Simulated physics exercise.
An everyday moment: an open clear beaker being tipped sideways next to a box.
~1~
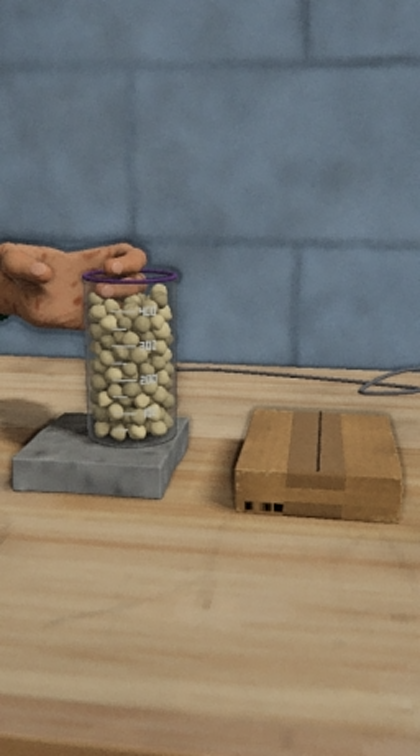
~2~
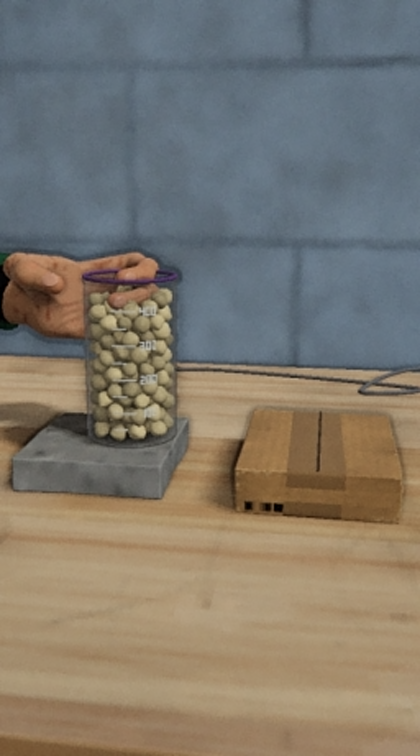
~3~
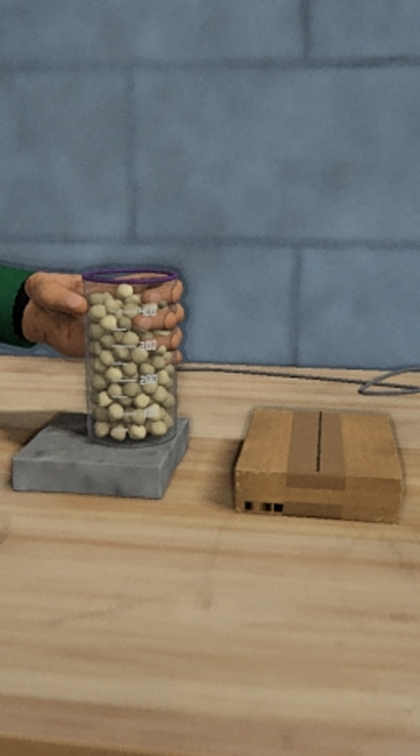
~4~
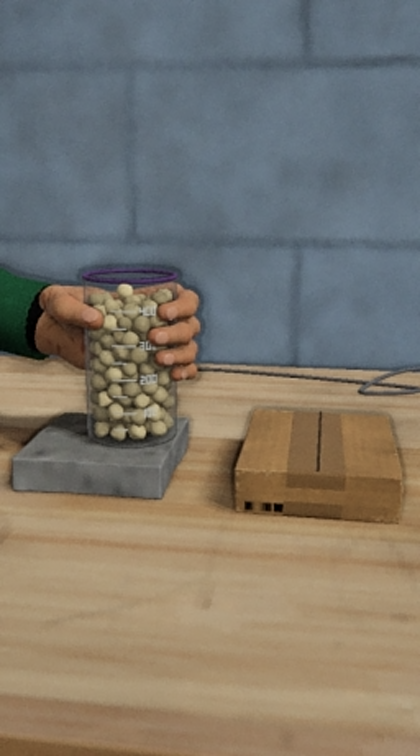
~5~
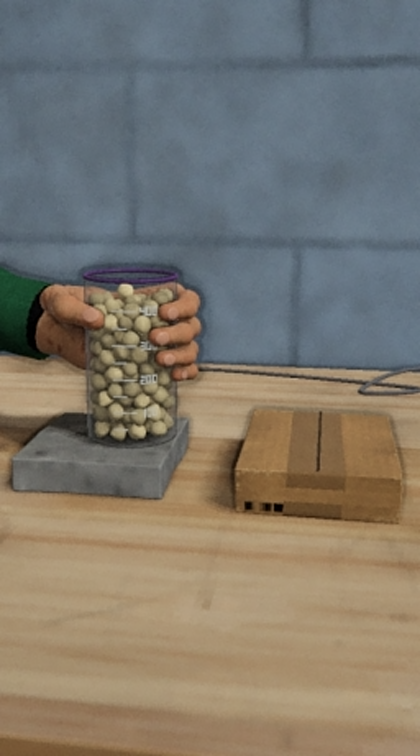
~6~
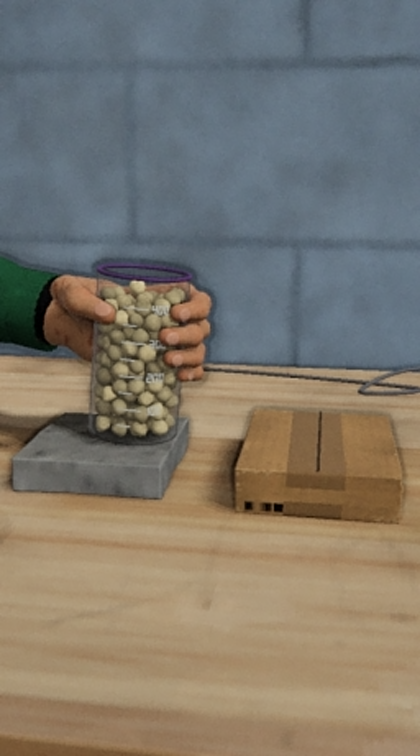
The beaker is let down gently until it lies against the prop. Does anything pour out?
In the end the load spills over the rim.
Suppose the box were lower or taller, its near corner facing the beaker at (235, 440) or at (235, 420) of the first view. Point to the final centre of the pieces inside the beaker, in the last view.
At about (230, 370), and at (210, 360).
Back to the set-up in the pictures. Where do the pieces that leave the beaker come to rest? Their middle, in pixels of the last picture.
At about (374, 435).
Then, 0.58 s later than the last frame, the beaker leans 45°; everything is still inside.
Then, 1.09 s later than the last frame, the beaker leans 80°; a stray few of the macadamia nuts out of it.
Then, 1.53 s later than the last frame, the beaker rests on the box at 84°; a small part of the macadamia nuts out of it.
When it is over, the beaker rests on the box at 84°; a small part of the macadamia nuts out of it.
